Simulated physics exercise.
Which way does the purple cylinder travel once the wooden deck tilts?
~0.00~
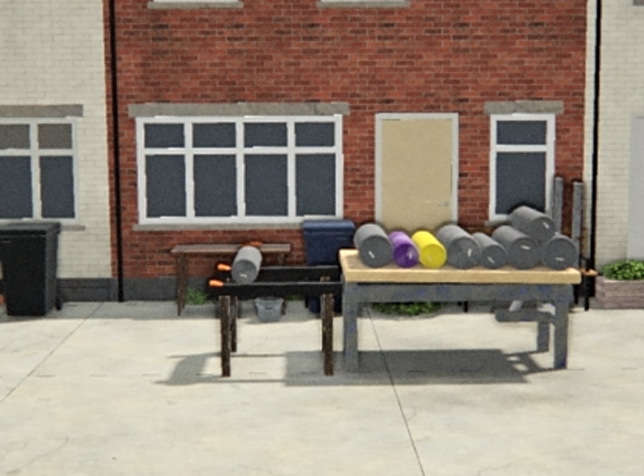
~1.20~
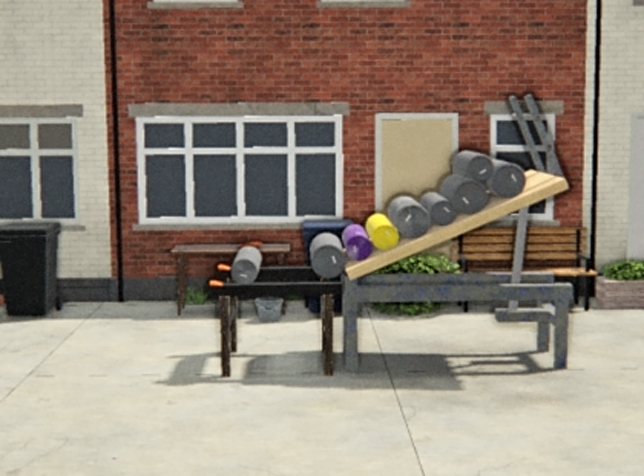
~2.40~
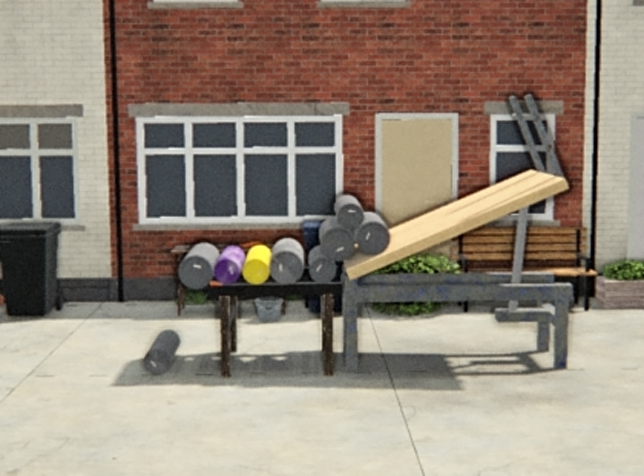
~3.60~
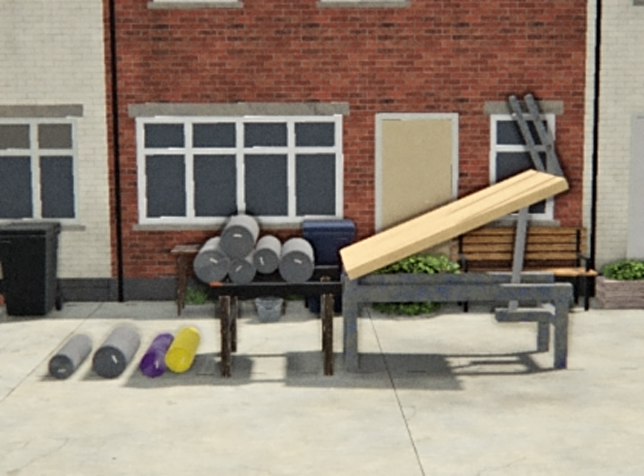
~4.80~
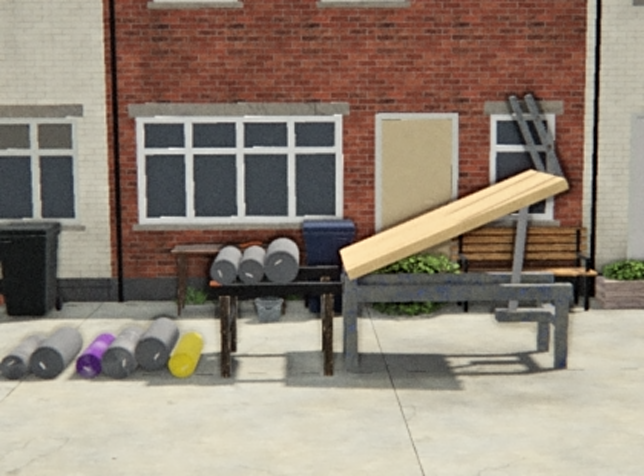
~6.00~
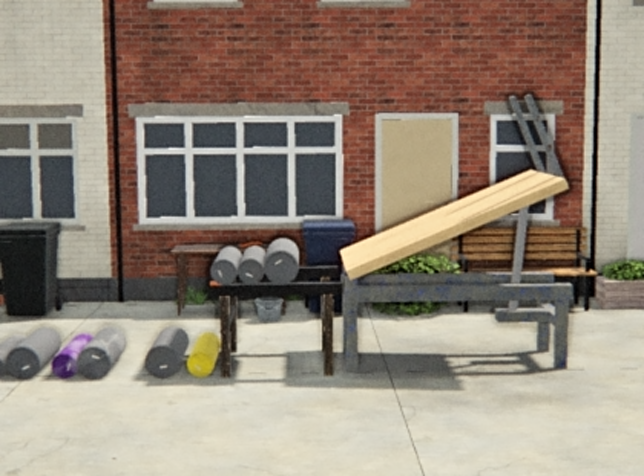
It travels to the left, rolling down the deck and along the rack before dropping off the far end to the ground.
